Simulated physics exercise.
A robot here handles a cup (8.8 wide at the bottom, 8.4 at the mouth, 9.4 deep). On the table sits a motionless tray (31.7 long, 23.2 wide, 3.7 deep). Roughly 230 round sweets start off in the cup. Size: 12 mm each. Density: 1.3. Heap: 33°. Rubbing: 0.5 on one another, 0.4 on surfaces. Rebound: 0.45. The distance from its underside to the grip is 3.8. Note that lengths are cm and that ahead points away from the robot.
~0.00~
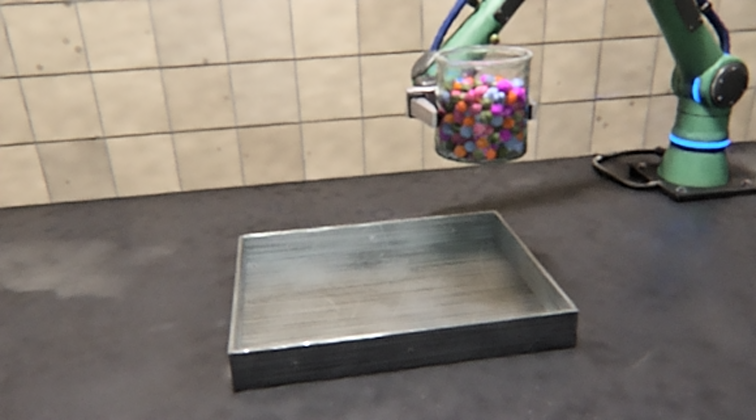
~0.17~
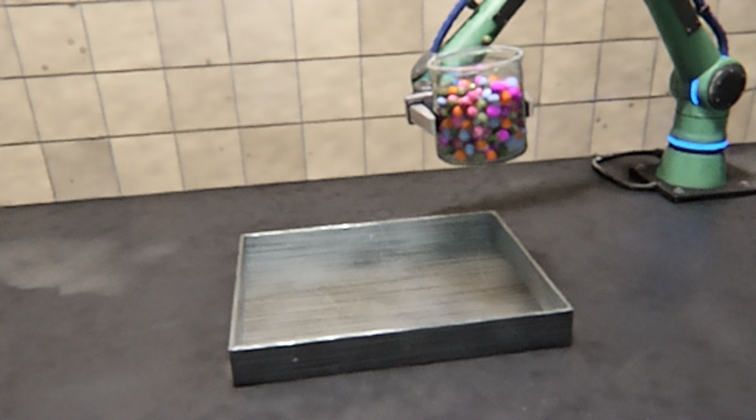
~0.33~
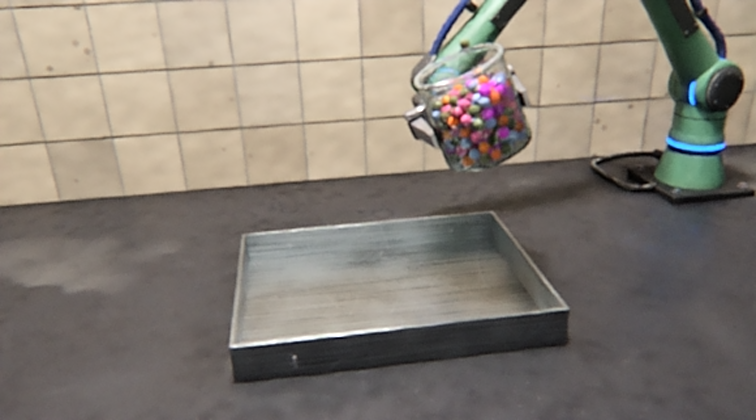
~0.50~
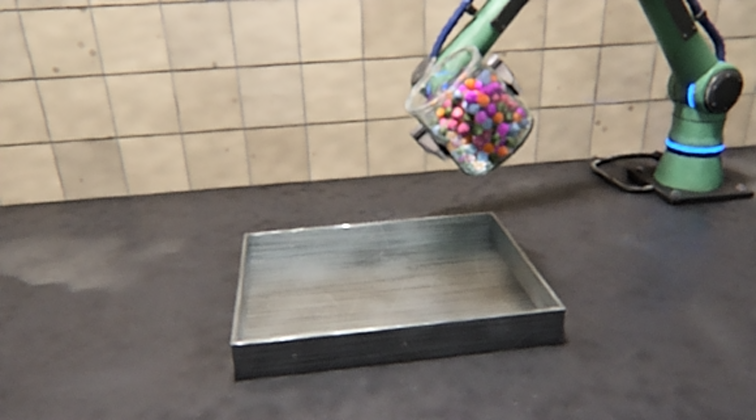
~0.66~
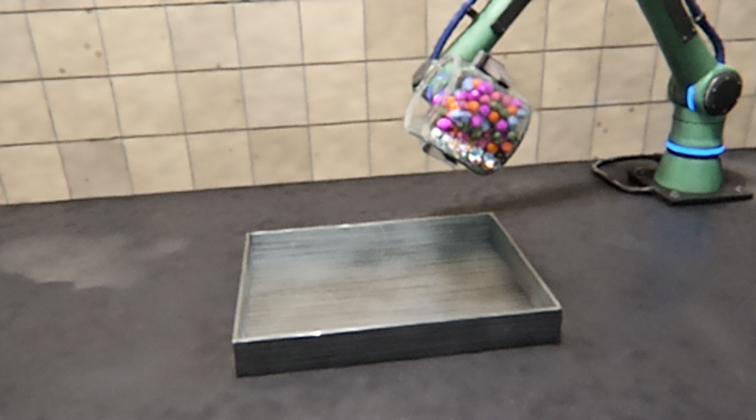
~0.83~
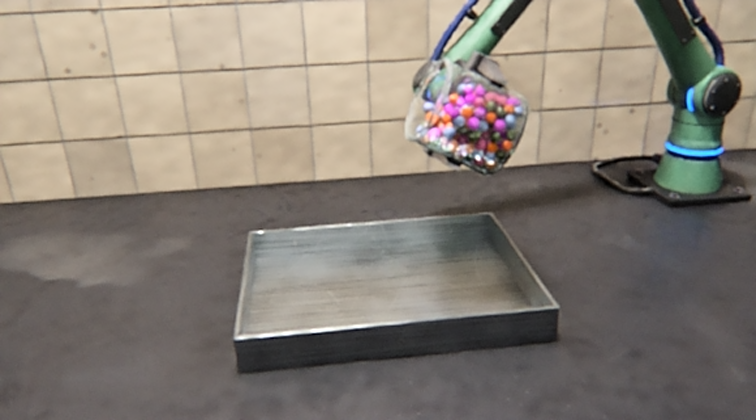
In the video, a green robot arm holds a clear cup of small multicolored balls above an empty metal tray on a dark table, then steadily tilts the cup onto its side while the balls shift inside it.
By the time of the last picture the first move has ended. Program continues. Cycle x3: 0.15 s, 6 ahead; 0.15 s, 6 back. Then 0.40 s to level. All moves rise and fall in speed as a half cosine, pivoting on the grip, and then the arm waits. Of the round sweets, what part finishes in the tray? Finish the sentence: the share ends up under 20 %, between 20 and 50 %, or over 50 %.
The share ends up between 20 and 50 %.
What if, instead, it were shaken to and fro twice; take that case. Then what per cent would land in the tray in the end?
I'd expect something close to 25 per cent.
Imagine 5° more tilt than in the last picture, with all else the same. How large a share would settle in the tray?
Estimate: Around 45 per cent.
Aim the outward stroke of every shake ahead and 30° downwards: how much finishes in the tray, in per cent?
It comes to near 10 percent.
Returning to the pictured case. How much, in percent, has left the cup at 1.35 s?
Roughly 15 per cent by then.
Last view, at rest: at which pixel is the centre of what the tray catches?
Around (370, 282) in the last view.
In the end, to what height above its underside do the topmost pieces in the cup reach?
I'd say close to 7.5 cm.
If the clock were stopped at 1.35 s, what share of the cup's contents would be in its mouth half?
Something like 50 percent sits in that half.
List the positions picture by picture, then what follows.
The first frame shows the cup middle at (482, 104), level; upper third of the load around (486, 94), from x 445 to 520, top at y 40; 232 in the cup.
The second frame shows the cup middle at (479, 106), tilted 6° forward; upper third of the load around (482, 96), from x 440 to 520, top at y 40.
The third frame shows the cup middle at (474, 109), tilted 21° forward; upper third of the load around (482, 97), from x 435 to 520, top at y 45.
The fourth frame shows the cup middle at (470, 113), tilted 41° forward; upper third of the load around (480, 100), from x 435 to 520, top at y 75.
The fifth frame shows the cup middle at (468, 116), tilted 56° forward; upper third of the load around (477, 102), from x 435 to 520, top at y 85.
The sixth frame shows the cup middle at (466, 118), tilted 62° forward; upper third of the load around (480, 104), from x 420 to 520, top at y 90; 232 in the cup.
After 1.35 s, tilted 62° forward, highest piece 23 above the table; 194 in the cup, 30 in the tray, 8 in flight or on a rim.
After 1.87 s, tilted 45° forward, highest piece 23 above the table; 156 in the cup, 75 in the tray, 1 on the table or floor.
After 2.33 s, level, highest piece 25 above the table; 156 in the cup, 75 in the tray, 1 on the table or floor.
After 3.38 s, level, highest piece 25 above the table; 156 in the cup, 75 in the tray, 1 on the table or floor.
In the end, 156 in the cup, 75 in the tray, 1 on the table or floor. That is 32 % in the tray.
